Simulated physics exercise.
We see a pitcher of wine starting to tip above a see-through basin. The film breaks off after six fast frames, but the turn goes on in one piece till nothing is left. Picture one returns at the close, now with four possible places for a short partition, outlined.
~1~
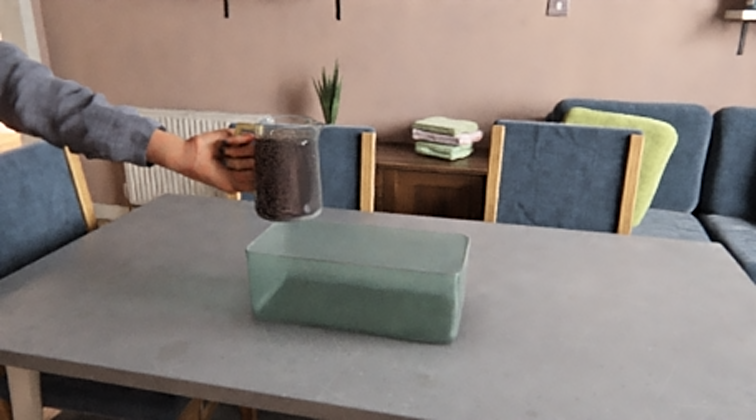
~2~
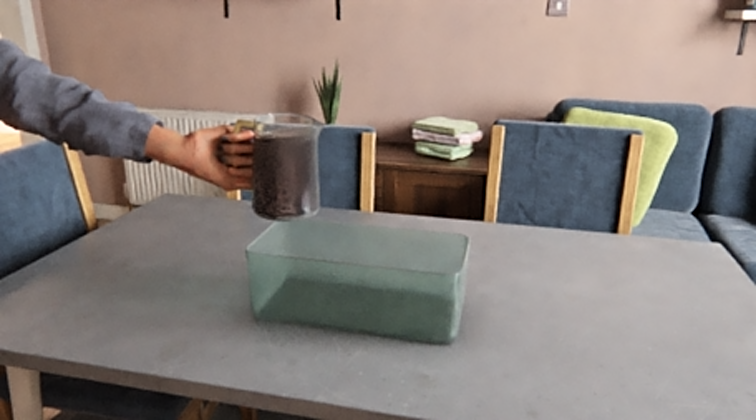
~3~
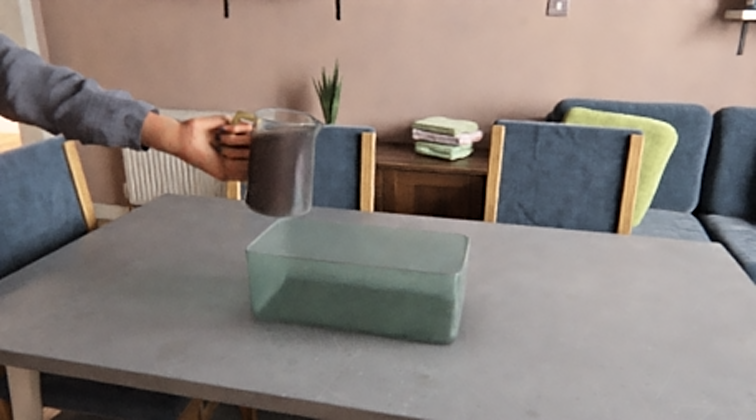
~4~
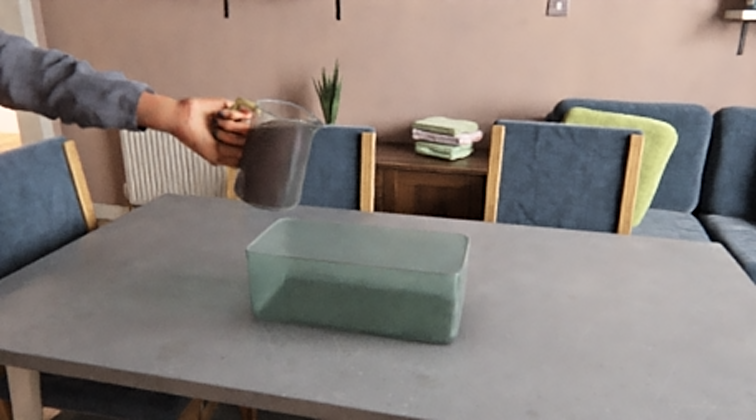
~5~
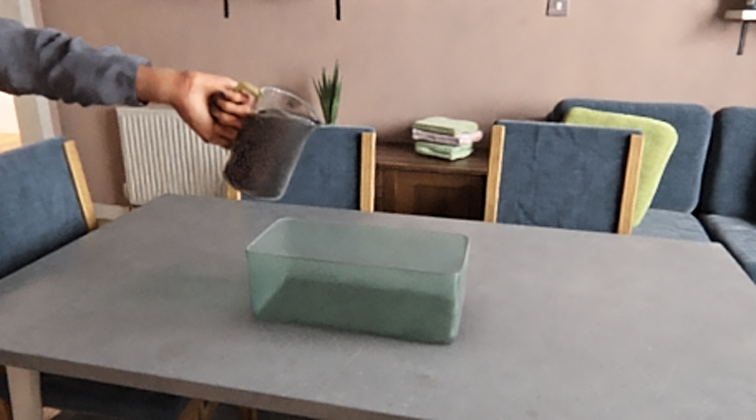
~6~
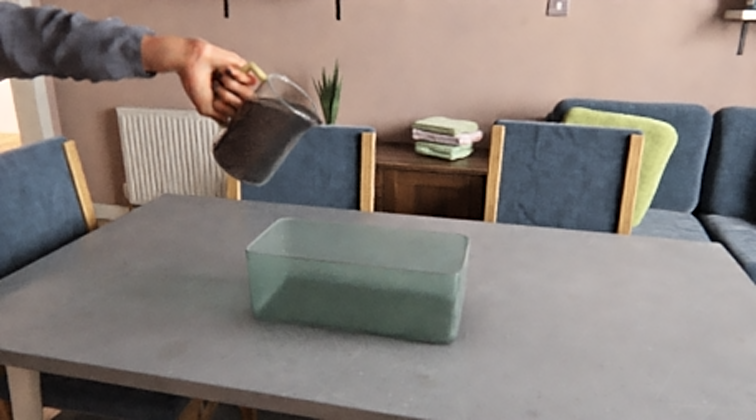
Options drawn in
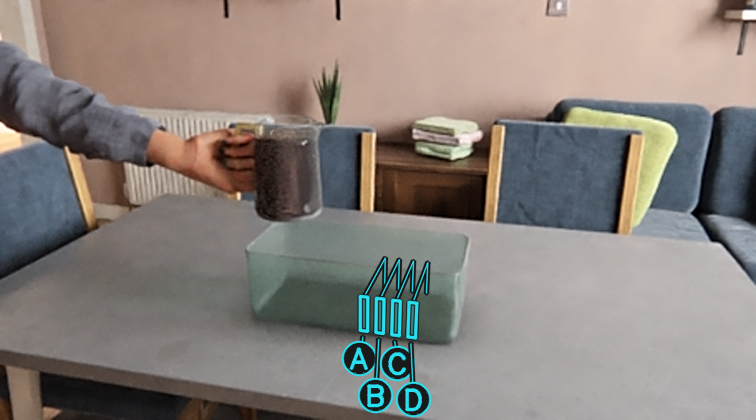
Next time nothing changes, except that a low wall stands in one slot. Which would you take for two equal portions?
C beats the others.
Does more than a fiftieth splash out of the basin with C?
Yes, it does.
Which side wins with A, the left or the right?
The right side.
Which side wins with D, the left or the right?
More ends on the left.
On the marked copy, A at (362, 336); B at (378, 338); C at (394, 341); D at (410, 343).
If A is chosen, about 17 % ends left of the wall and 72 % right of it; 11 % is lost outside.
If B is chosen, about 27 % ends left of the wall and 64 % right of it; 9 % is lost outside.
If C is chosen, about 49 % ends left of the wall and 39 % right of it; 12 % is lost outside.
If D is chosen, about 73 % ends left of the wall and 20 % right of it; 7 % is lost outside.
